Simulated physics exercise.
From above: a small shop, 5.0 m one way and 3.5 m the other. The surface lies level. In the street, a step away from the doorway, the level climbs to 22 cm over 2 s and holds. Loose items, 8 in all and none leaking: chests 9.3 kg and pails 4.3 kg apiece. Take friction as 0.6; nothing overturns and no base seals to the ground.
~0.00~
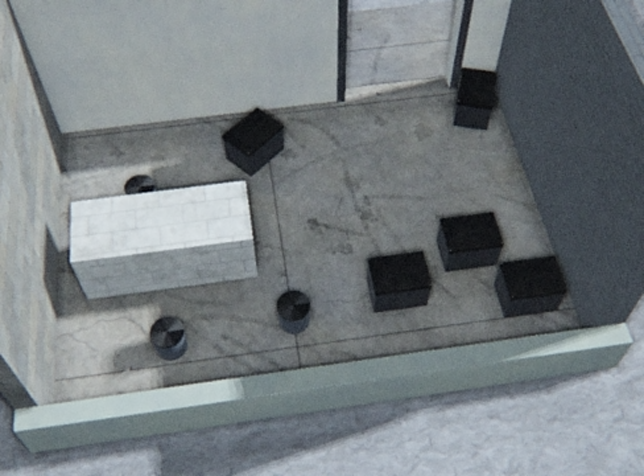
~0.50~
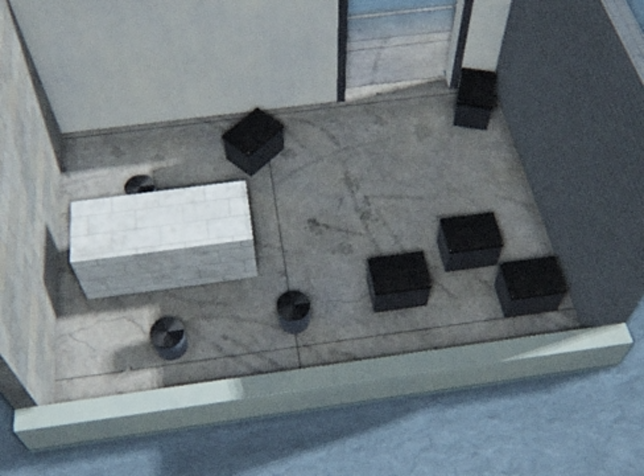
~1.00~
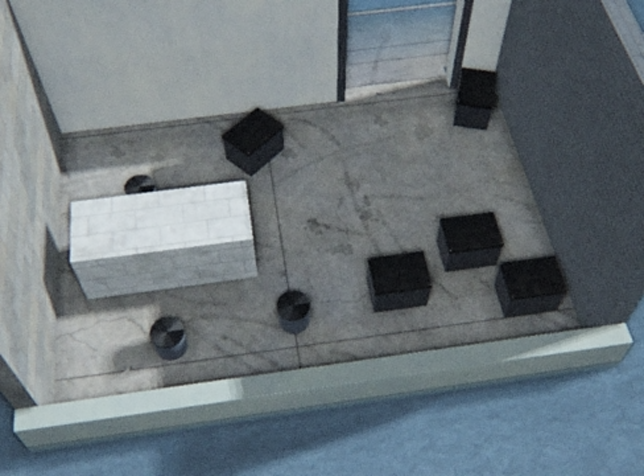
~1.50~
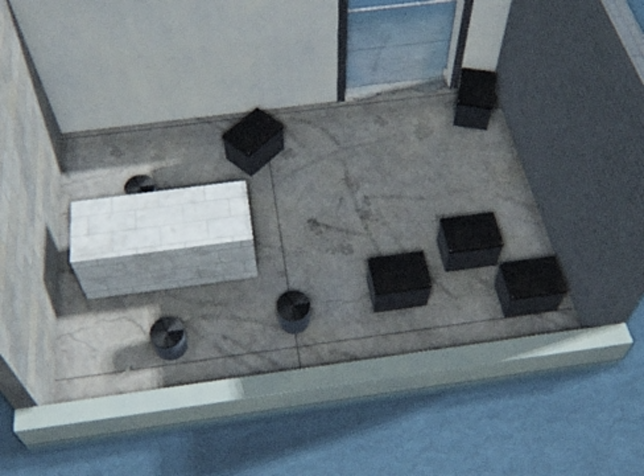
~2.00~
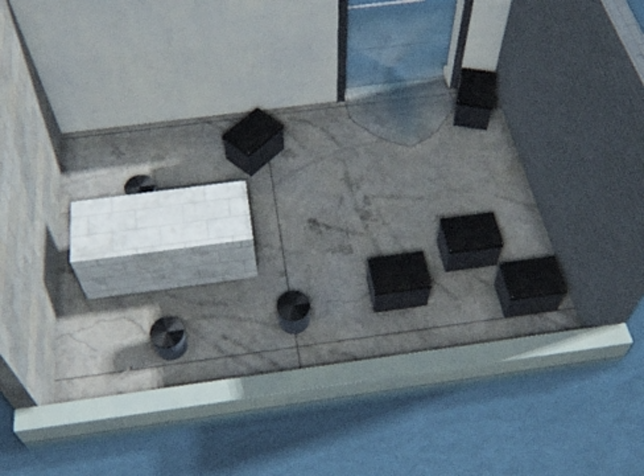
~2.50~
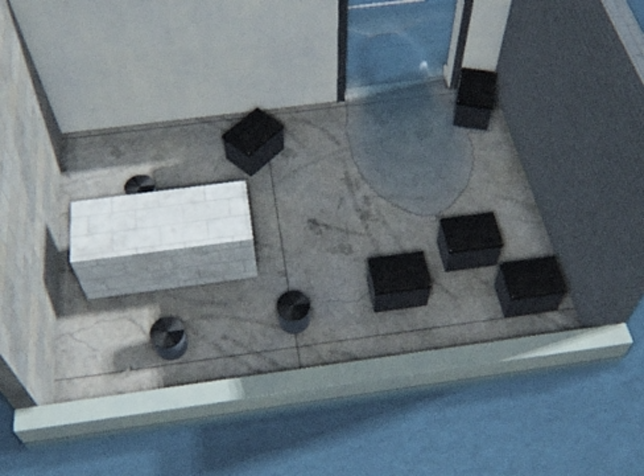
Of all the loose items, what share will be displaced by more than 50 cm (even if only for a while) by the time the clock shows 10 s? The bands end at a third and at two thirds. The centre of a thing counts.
Share: From one to two thirds.
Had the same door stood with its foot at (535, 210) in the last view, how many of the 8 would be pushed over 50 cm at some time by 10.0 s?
Then 6.
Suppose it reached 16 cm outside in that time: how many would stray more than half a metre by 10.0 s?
In that case 4 of them.
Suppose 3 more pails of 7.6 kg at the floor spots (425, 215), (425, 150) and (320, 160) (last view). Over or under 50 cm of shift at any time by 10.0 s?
In that order: Over, more, under.
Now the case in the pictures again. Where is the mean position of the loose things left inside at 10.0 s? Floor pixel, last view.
Near (195, 259).
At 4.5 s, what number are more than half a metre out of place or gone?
I count 2.
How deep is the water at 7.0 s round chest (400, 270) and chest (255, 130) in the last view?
Roughly 8 and 1 cm.
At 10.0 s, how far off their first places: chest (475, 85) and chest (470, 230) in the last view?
In that order: 10 cm, 400 cm.
After 3.5 s 0 of 8 are over 50 cm from their spots; 0 afloat.
After 4.5 s 2 of 8 are over 50 cm from their spots; 2 afloat.
After 7.0 s 4 of 8 are over 50 cm from their spots; 5 afloat.
After 10.0 s 5 of 8 are over 50 cm from their spots, and 5 have been at some point; 6 afloat.
